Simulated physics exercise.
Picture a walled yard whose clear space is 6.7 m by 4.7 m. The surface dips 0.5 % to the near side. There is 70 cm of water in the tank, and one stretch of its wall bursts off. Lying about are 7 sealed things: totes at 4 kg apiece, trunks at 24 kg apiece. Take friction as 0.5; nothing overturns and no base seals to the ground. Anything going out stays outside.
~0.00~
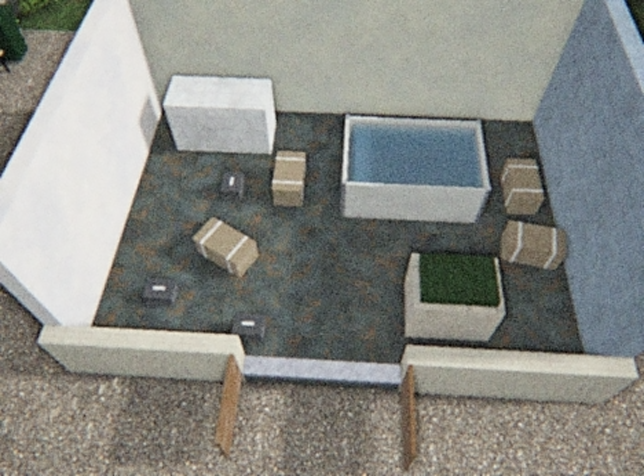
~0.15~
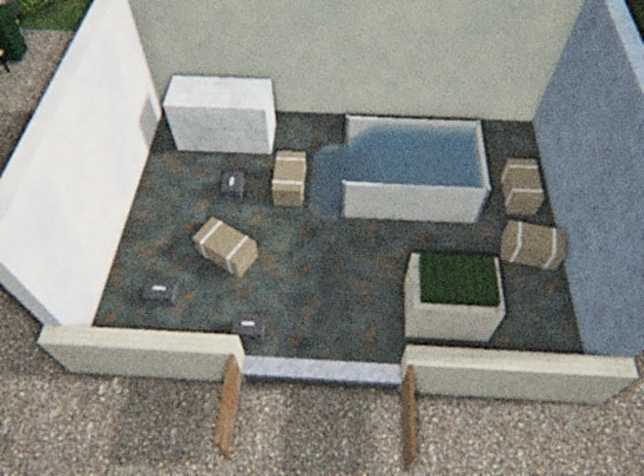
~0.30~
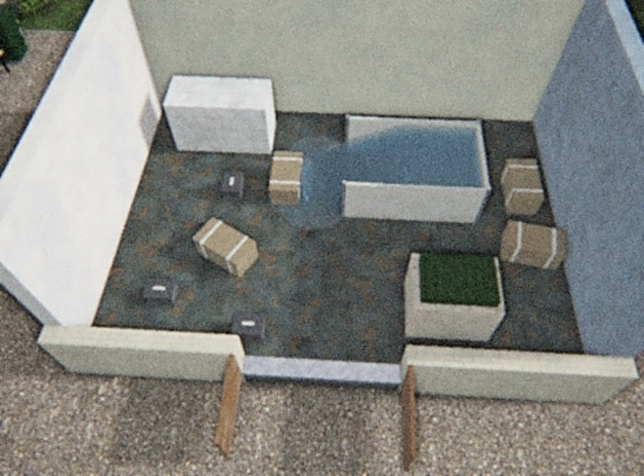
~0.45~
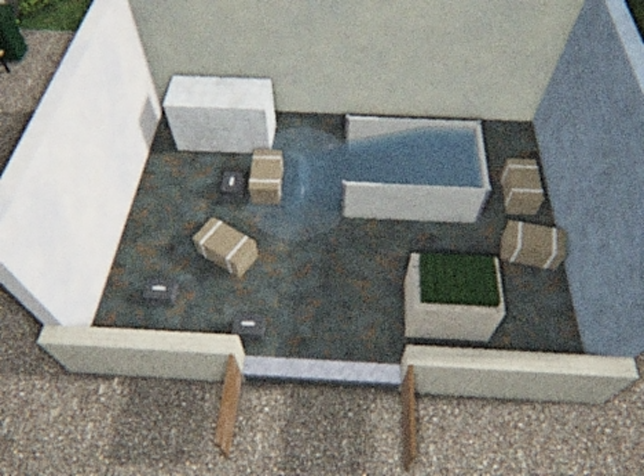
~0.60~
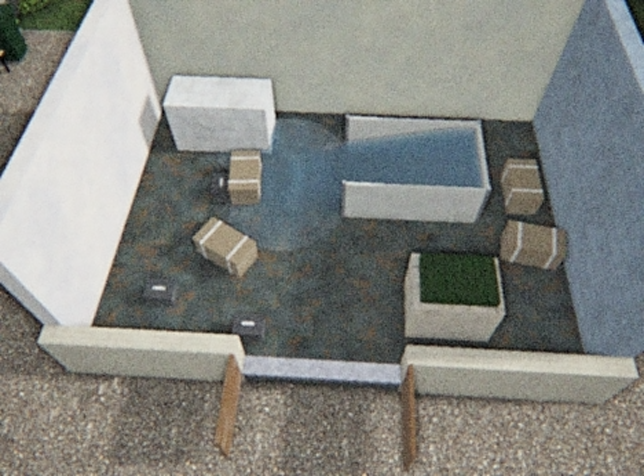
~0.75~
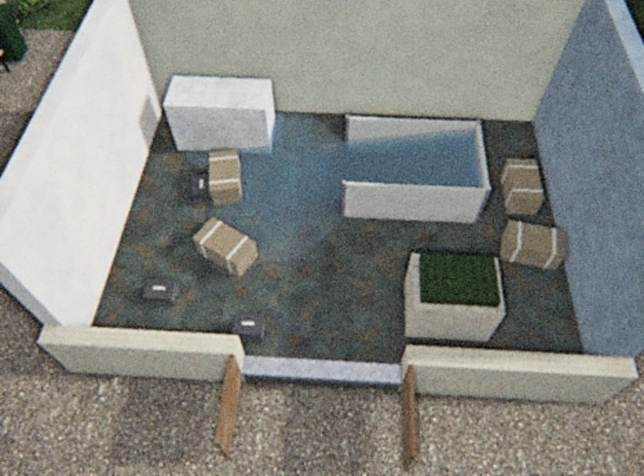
We see a walled yard with cardboard-coloured boxes and small dark cases as the left side of a water tank opens and water spreads leftward, pushing the nearest box left into a small dark case, which slides along too.
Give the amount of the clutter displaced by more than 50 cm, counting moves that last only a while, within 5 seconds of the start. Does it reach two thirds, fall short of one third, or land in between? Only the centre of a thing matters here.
It reaches two thirds.
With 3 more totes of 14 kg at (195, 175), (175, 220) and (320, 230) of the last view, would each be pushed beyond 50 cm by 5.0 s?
Answers in order are crosses the line, crosses the line and does not cross.
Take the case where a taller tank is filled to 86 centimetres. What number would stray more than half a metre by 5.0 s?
You'd get 5 in that case.
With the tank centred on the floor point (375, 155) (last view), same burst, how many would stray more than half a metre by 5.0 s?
Then 5 of them would.
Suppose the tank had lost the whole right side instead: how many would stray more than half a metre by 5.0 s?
Count: 4.
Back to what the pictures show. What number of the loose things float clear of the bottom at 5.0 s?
At that time the total is 2.
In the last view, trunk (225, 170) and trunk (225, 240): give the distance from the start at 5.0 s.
First: 200 cm. Second: 250 cm.
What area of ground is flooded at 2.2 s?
Wet area: Approx. 16 m2.
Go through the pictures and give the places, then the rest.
A trunk at (289, 170), on the bottom; a tote at (232, 181) rests on the ground; water covers 2.6 m2; 0 of 7 have shifted, in the first picture.
A trunk at (289, 170) rests on the ground; a tote at (232, 181), on the bottom; 3.4 m2 under water; 0 of 7 have shifted, in the second picture.
A trunk at (286, 170) rests on the ground, 5 cm from its start; a tote at (232, 181) rests on the ground; 4.2 m2 under water; 0 of 7 have shifted, in the third picture.
A trunk at (266, 169) rests on the ground, 36 cm from its start; a tote at (232, 181), on the bottom; 5.3 m2 under water; 1 of 7 have shifted, in the fourth picture.
A trunk at (244, 170) rests on the ground, 70 cm from its start; a tote at (221, 182) rests on the ground, 16 cm from its start; water covers 6.6 m2; 2 of 7 have shifted, in the fifth picture.
A trunk at (224, 170) rests on the ground, 102 cm from its start; a tote at (201, 184) rests on the ground, 47 cm from its start; 7.8 m2 under water; 2 of 7 have shifted, in the sixth picture.
After 1.1 s 2 of 7 are over 50 cm from their spots; 0 afloat.
After 2.2 s 3 of 7 are over 50 cm from their spots; 2 afloat.
After 3.5 s 4 of 7 are over 50 cm from their spots; 5 afloat.
After 5.0 s 5 of 7 are over 50 cm from their spots, and 5 have been at some point; 2 afloat.
